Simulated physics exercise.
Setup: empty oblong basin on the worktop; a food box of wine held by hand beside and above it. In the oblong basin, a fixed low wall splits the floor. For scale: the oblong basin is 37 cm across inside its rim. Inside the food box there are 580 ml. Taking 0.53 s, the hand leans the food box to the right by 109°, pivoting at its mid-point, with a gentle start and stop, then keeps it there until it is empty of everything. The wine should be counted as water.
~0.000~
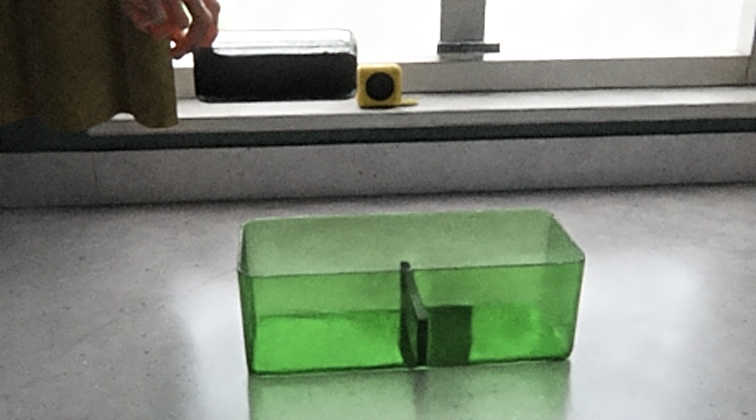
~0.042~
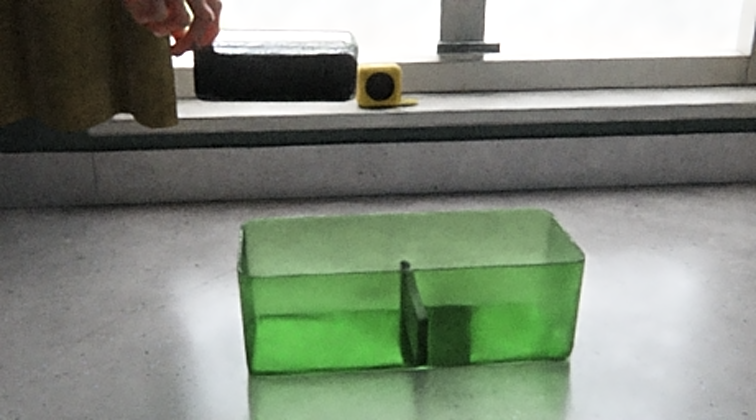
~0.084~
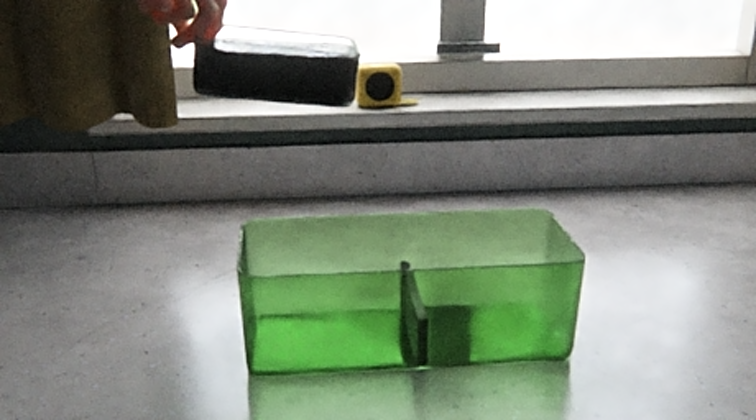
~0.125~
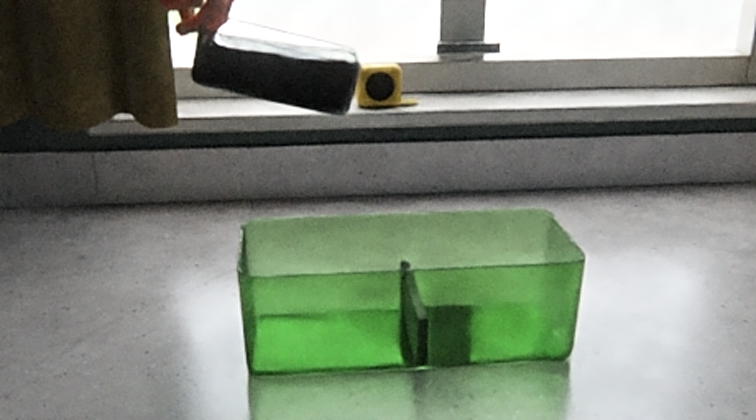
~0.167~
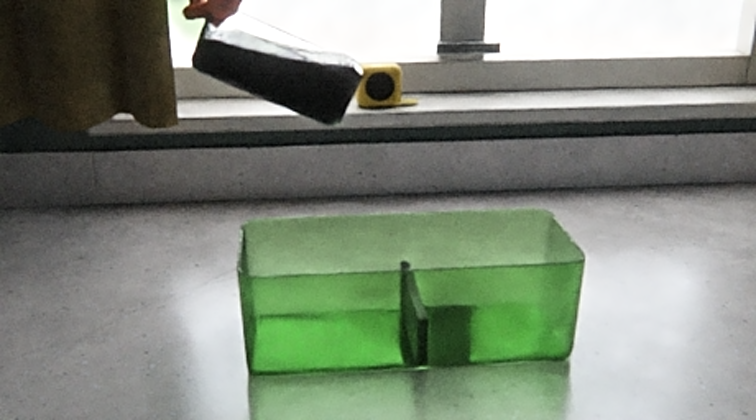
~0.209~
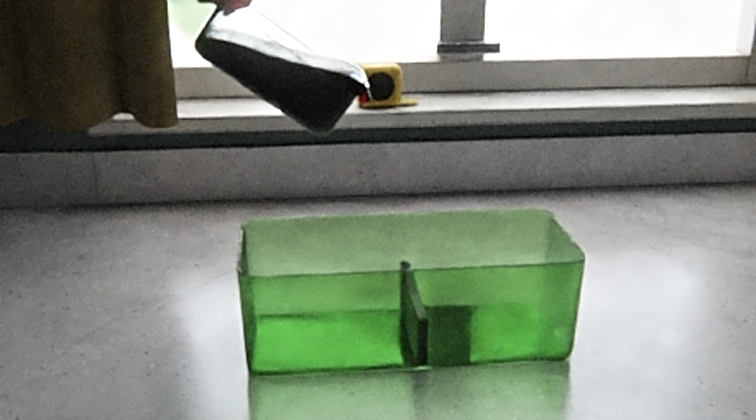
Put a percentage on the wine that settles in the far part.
Roughly 50 per cent ends up there.
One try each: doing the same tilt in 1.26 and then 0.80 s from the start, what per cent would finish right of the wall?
The first try gives 65 percent and the second 65 percent.
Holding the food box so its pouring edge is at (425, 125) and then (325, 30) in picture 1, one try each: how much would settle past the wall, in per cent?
It comes to 85 per cent, and then 5 per cent.
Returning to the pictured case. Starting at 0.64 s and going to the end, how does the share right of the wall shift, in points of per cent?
Result: A decrease, close to 3.
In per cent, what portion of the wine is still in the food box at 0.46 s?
Fraction remaining: Approx. 9 per cent.
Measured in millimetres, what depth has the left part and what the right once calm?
Some 10 mm on the left and some 12 mm on the right.
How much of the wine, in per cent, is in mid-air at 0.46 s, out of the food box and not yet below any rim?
Estimate: Some 54 % of the total.
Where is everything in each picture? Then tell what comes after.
Tilt 0°; pouring edge (354, 39); surface from (198, 48) to (352, 45); the oblong basin's rim runs from (240, 248) to (567, 235); the wall's top is at (413, 289), in the first frame.
Tilt 2°; pouring edge (355, 41); surface from (198, 47) to (353, 46), in the second frame.
Tilt 7°; pouring edge (356, 48); surface from (200, 43) to (354, 49), in the third frame.
Tilt 14°; pouring edge (357, 59); surface from (200, 40) to (356, 54), in the fourth frame.
Tilt 25°; pouring edge (357, 73); surface from (200, 36) to (346, 61); 4 per cent is over the edge, in the fifth frame.
Tilt 37°; pouring edge (353, 90); surface from (199, 32) to (330, 65); 11 per cent is over the edge, in the sixth frame.
After 0.46 s the tilt is 104° and 9 per cent is still to pour, 13 is left of the wall and 23 right of it.
After 0.64 s the tilt is 109° and 2 per cent is still to pour, 37 is left of the wall and 52 right of it.
After 0.82 s the tilt is 109° and 0 per cent is still to pour, 44 is left of the wall and 49 right of it.
After 1.03 s the tilt is 109° and 0 per cent is still to pour, 45 is left of the wall and 50 right of it.
In the end 46 per cent lies left of the wall, 50 right of it and 5 outside.
